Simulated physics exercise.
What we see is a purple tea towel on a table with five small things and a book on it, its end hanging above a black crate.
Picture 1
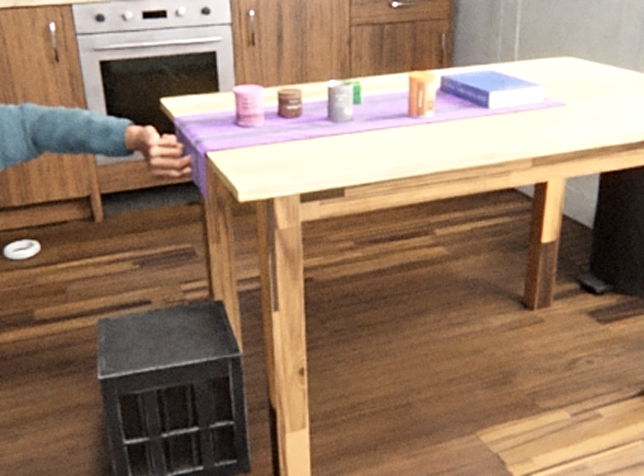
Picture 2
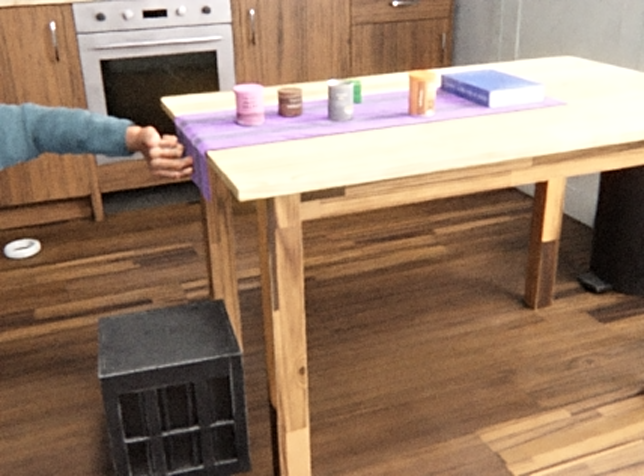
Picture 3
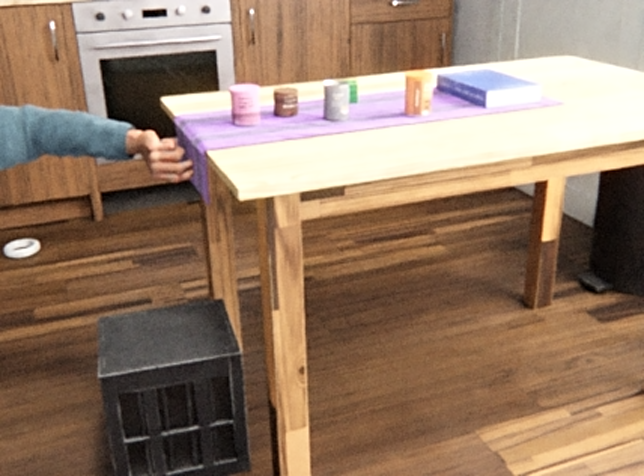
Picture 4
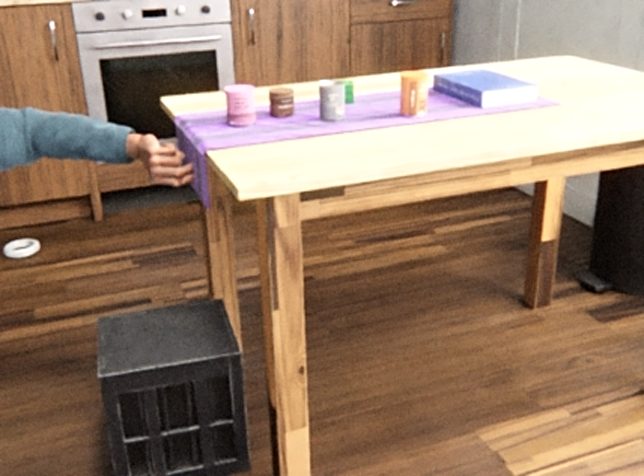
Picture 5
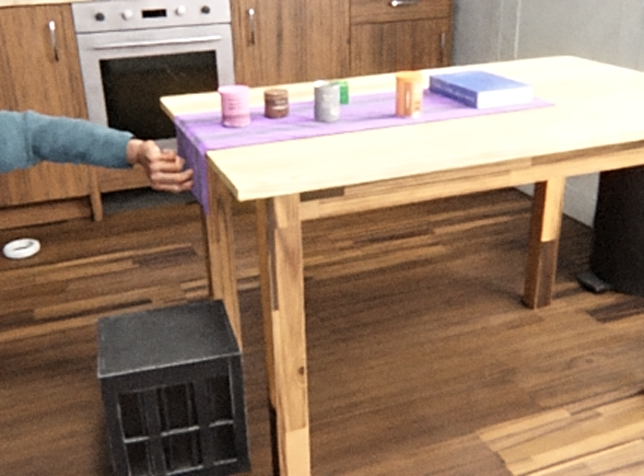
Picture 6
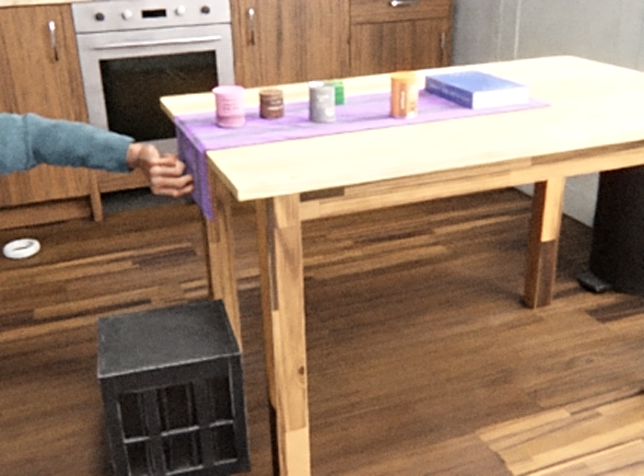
The clip shows a hand at the left tugging the hanging end of a purple cloth slightly downward above a black crate, while the cloth, five small objects and a blue book shift slowly left along a wooden table.
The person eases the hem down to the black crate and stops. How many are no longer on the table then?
The count of fallen things is three.
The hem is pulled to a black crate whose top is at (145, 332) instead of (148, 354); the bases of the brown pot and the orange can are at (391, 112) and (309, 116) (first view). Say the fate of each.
The brown pot survives; the orange can falls.
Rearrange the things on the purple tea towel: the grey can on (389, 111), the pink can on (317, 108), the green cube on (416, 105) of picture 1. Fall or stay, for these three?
The grey can does not fall, the pink can drops off, the green cube does not fall.
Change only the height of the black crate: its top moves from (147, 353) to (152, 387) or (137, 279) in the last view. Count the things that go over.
The count: 4 and 1.
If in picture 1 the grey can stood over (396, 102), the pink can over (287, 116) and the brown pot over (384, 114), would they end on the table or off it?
The grey can holds on; the pink can drops off; the brown pot remains up.
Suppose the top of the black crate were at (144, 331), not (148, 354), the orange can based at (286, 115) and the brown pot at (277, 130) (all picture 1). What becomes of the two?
The orange can tumbles off, the brown pot falls.
Early on, hem near (197, 253); pink can gone.
Midway, hem near (200, 301); pink can and brown pot gone.
Near the end, hem on the crate; pink can, brown pot and grey can gone.
Finally, hem on the crate; pink can, brown pot and grey can gone. It carries off three.
